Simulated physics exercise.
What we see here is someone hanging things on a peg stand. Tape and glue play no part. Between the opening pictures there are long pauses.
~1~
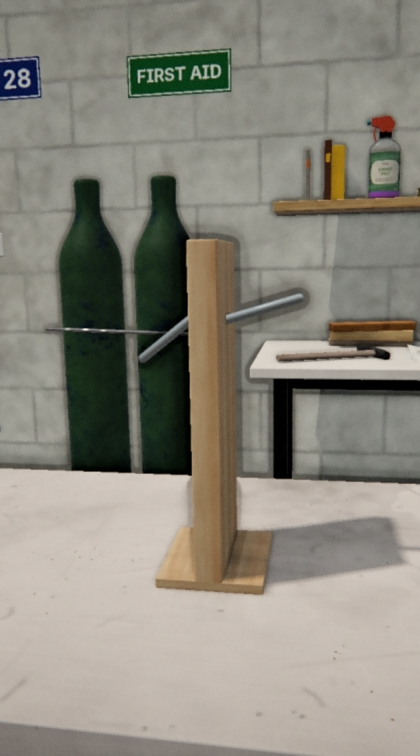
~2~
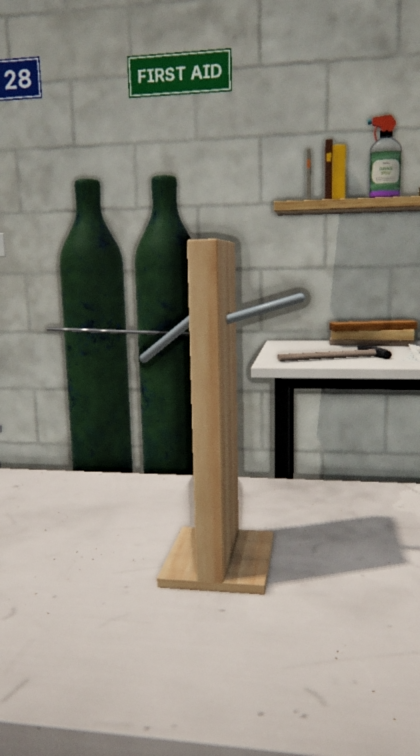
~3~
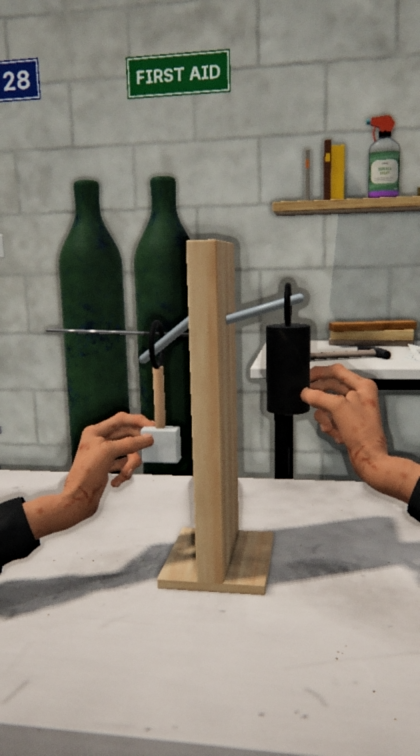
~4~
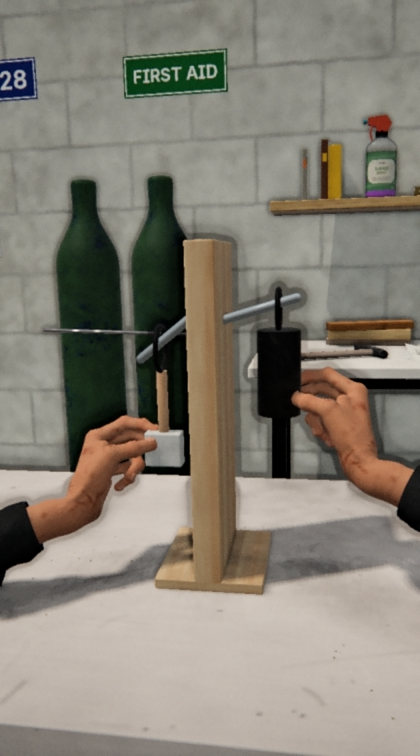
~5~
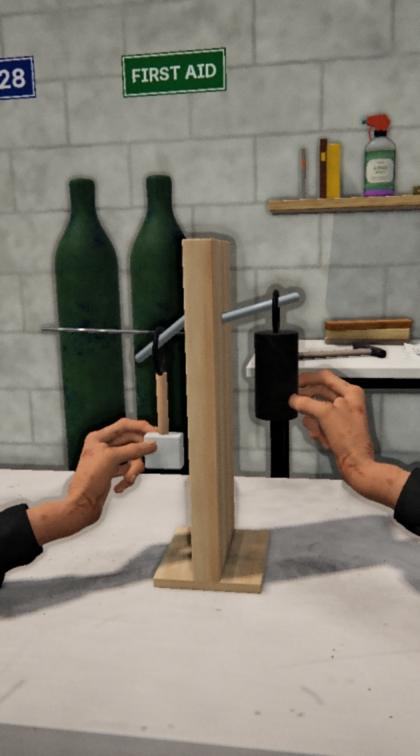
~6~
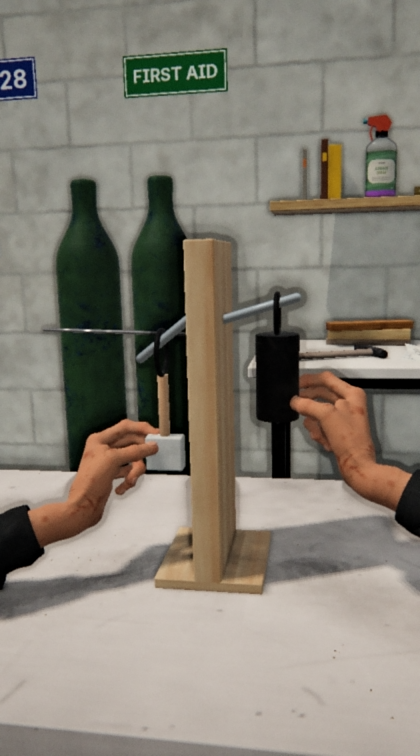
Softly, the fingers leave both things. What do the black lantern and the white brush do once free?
In the end the black lantern is supported; the white brush detaches.
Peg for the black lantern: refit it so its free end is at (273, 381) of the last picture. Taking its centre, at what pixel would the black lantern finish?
Rest point, approximately (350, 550).
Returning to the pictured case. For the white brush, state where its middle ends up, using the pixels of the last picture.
(74, 546).
Then, 0.18 s past the last view, black lantern at rest near (278, 357); white brush leaning 24° off how it started near (144, 439).
Then, 0.30 s past the last view, black lantern at rest near (278, 357); white brush in the air near (108, 508).
Finally, the black lantern stays on its peg, near (278, 357); the white brush falls off, near (74, 547).
